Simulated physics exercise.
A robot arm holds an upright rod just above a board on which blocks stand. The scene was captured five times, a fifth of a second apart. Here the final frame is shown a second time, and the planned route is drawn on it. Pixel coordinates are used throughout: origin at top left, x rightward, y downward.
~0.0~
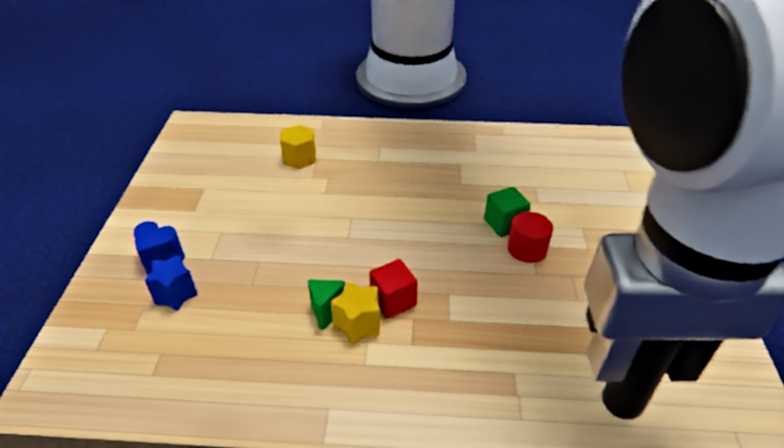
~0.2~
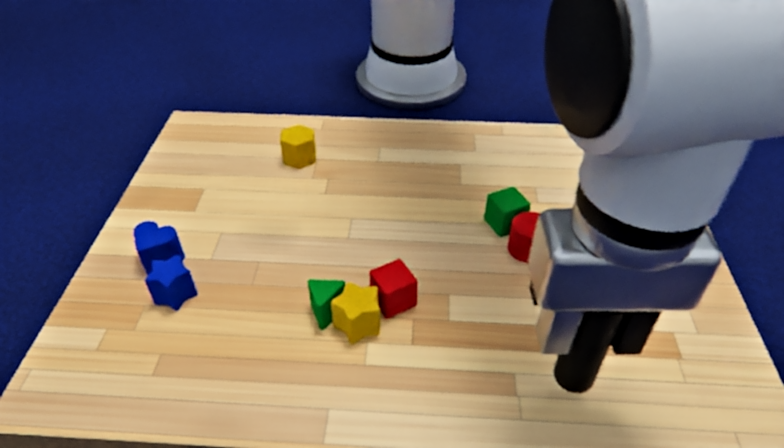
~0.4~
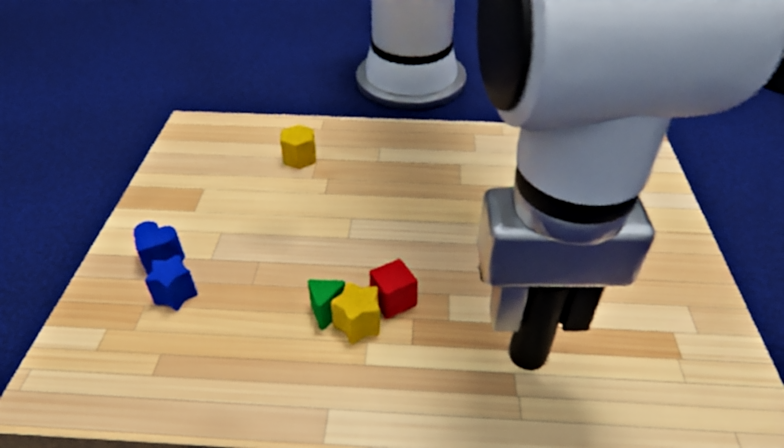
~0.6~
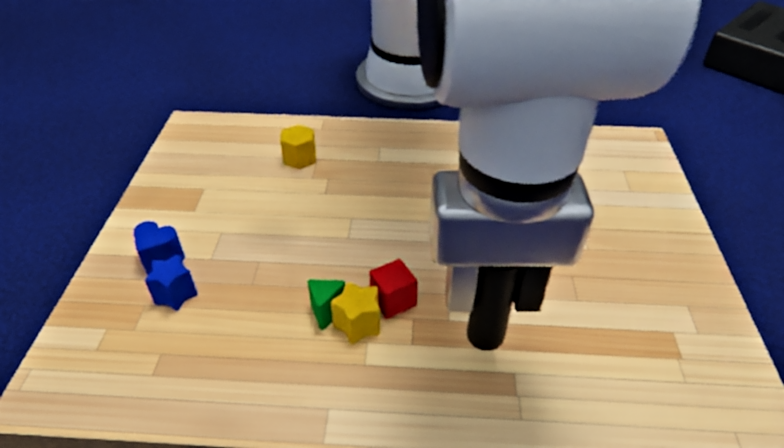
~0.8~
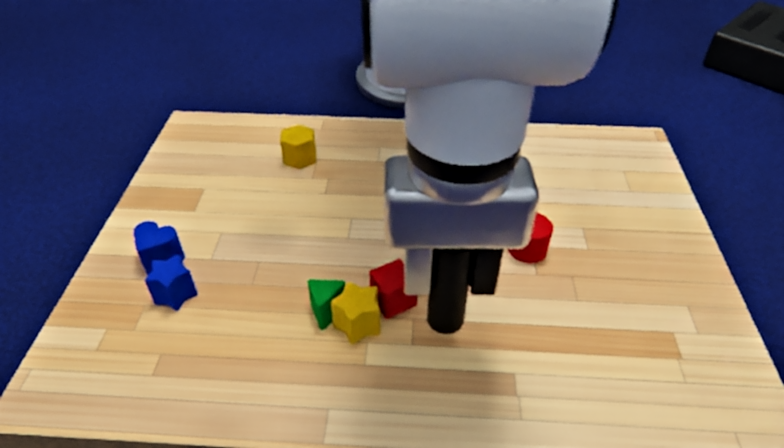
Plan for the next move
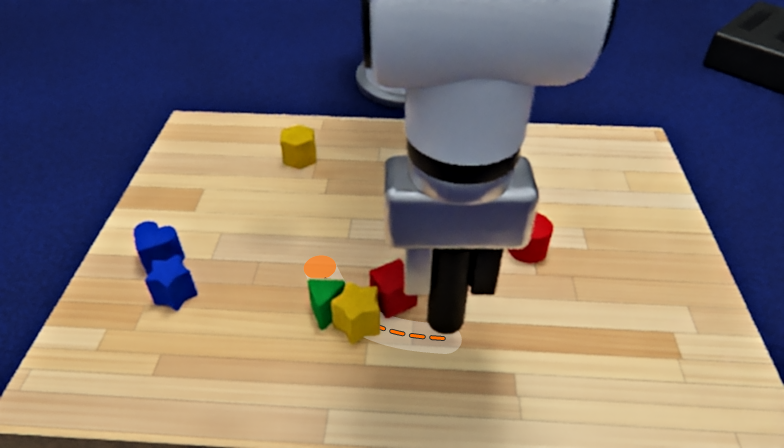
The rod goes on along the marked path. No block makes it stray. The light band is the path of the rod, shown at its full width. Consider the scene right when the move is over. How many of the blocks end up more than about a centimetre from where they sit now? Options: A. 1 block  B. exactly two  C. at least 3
My answer is option C.
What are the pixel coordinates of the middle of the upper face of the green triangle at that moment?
It is at (262, 271).
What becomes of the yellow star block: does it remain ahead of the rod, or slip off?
The rod passes it.
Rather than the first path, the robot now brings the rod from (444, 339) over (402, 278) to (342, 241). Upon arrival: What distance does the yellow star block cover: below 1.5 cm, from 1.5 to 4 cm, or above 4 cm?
Movement: Under 1.5 cm.
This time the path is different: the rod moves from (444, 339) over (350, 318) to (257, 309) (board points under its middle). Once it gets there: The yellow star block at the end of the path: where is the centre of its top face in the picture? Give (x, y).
Answer: (214, 284).
The line goes from (444, 339) over (386, 330) and (342, 303) to (320, 267).
The first path, step by step. One third of the way, rod at (384, 312); green triangle at (316, 285); yellow star block at (345, 298); red square block at (390, 274), turned 10° clockwise.
Two thirds of the way, rod at (340, 285); green triangle at (273, 274); yellow star block at (303, 282); red square block at (378, 268), turned 70° clockwise.
At the end, rod at (318, 249); green triangle at (262, 271), turned 45° anticlockwise; yellow star block at (296, 274), turned 40° anticlockwise; red square block at (378, 268), turned 70° clockwise.
